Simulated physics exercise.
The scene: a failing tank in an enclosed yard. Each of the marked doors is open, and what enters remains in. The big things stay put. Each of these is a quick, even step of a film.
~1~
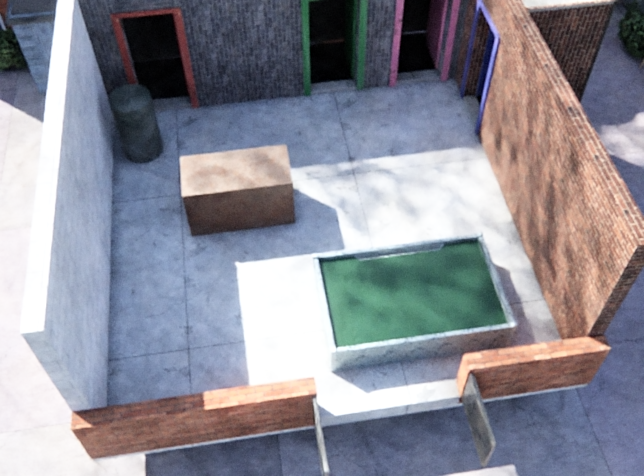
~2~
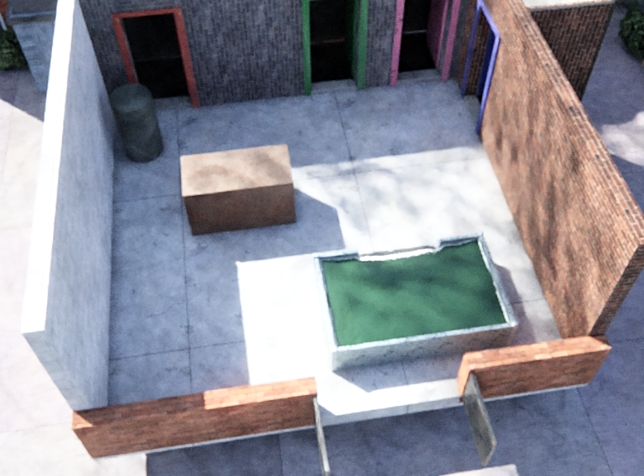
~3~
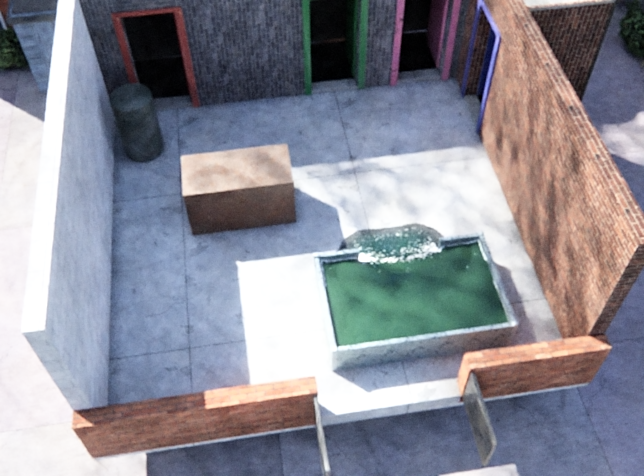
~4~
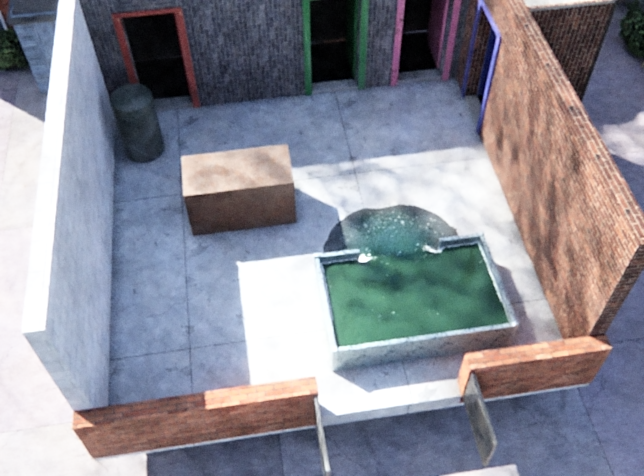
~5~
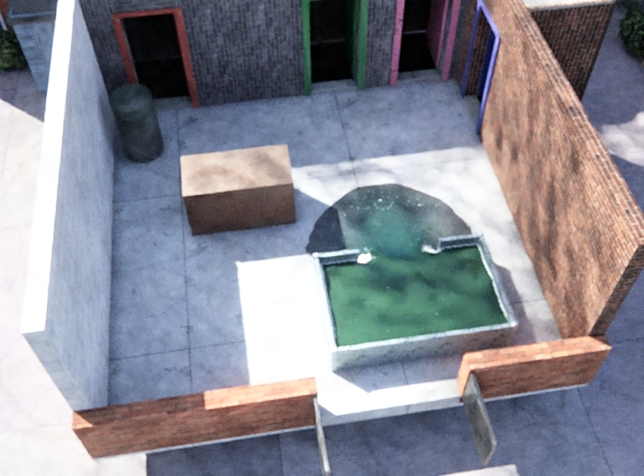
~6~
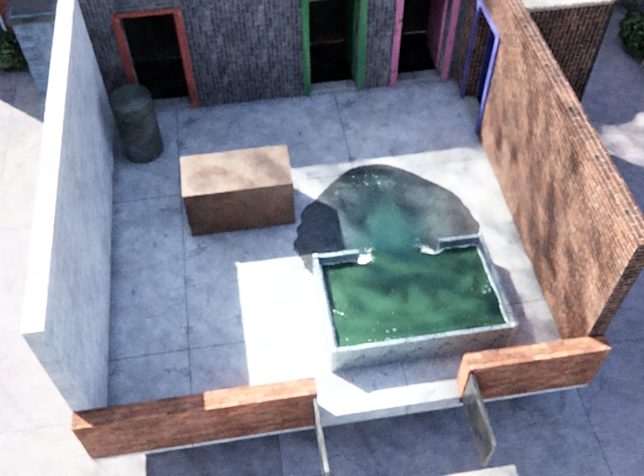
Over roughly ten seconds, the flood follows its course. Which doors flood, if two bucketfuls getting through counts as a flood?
The green door floods; the blue door floods; the pink door floods; the red door does not flood.
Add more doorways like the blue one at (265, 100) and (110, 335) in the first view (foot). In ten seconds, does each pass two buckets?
Taking them in order: The first door exceeds it, the second door stays short.
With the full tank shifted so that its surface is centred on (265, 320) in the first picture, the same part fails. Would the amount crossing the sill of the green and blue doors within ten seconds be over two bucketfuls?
For the green door the answer is no, short of it, for the blue door it is no, short of it.
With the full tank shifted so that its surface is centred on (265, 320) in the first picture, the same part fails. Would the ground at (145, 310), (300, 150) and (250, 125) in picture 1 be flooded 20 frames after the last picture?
Well, in the order you listed them, they'd be reached by the flood, unreached and unreached.
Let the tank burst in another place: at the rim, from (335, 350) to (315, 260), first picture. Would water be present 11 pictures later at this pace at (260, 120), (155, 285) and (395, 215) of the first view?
Log: Point 1 unreached; point 2 inundated; point 3 unreached.
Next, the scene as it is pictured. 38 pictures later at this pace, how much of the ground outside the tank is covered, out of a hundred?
My estimate is close to 60 per cent.
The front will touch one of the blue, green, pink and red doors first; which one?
The answer here is the one in green.
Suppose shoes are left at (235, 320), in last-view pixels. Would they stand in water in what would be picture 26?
Looking there, it would be unwetted.
A moment on, water covers 25 % of the floor; the green door not reached, the blue door not reached, the pink door not reached, the red door not reached.
Next, water covers 40 % of the floor; the green door under two buckets in, the blue door wet at the sill, nothing in, the pink door wet at the sill, nothing in, the red door not reached.
Then, water covers 45 % of the floor; the green door over two buckets in, the blue door under two buckets in, the pink door over two buckets in, the red door wet at the sill, nothing in.
Later, water covers 60 % of the floor; the green door far over two buckets in, the blue door over two buckets in, the pink door over two buckets in, the red door wet at the sill, nothing in.
In the end, water covers 85 % of the floor; the green door far over two buckets in, the blue door over two buckets in, the pink door over two buckets in, the red door wet at the sill, nothing in.
